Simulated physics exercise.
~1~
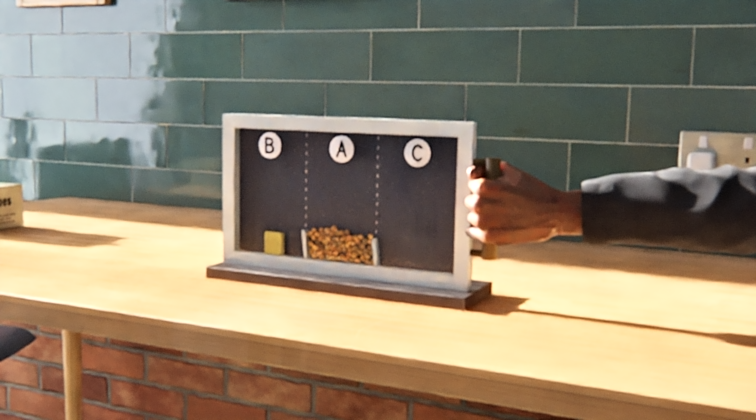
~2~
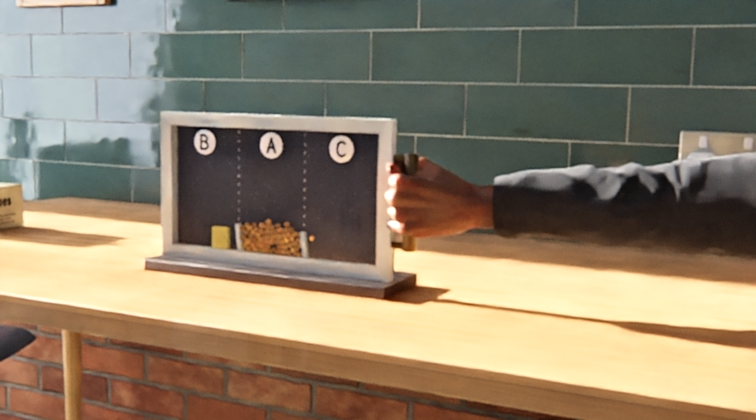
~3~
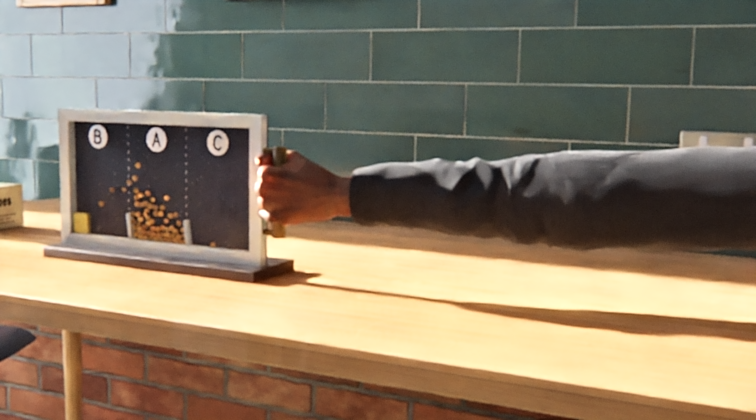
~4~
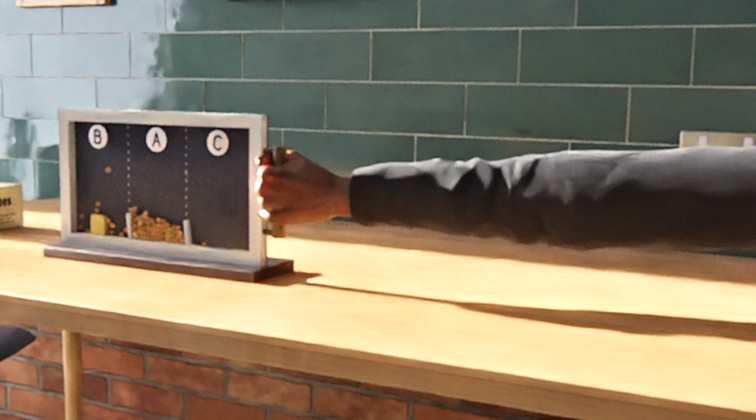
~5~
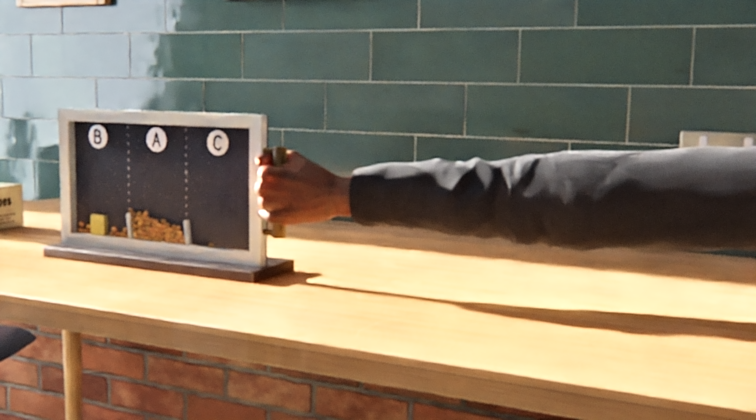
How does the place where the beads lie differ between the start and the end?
At the start the beads sit near the middle of the view, heaped between the low walls under A. At the end they are well to the left with the tray, most still under A and some spilled around the yellow block under B.
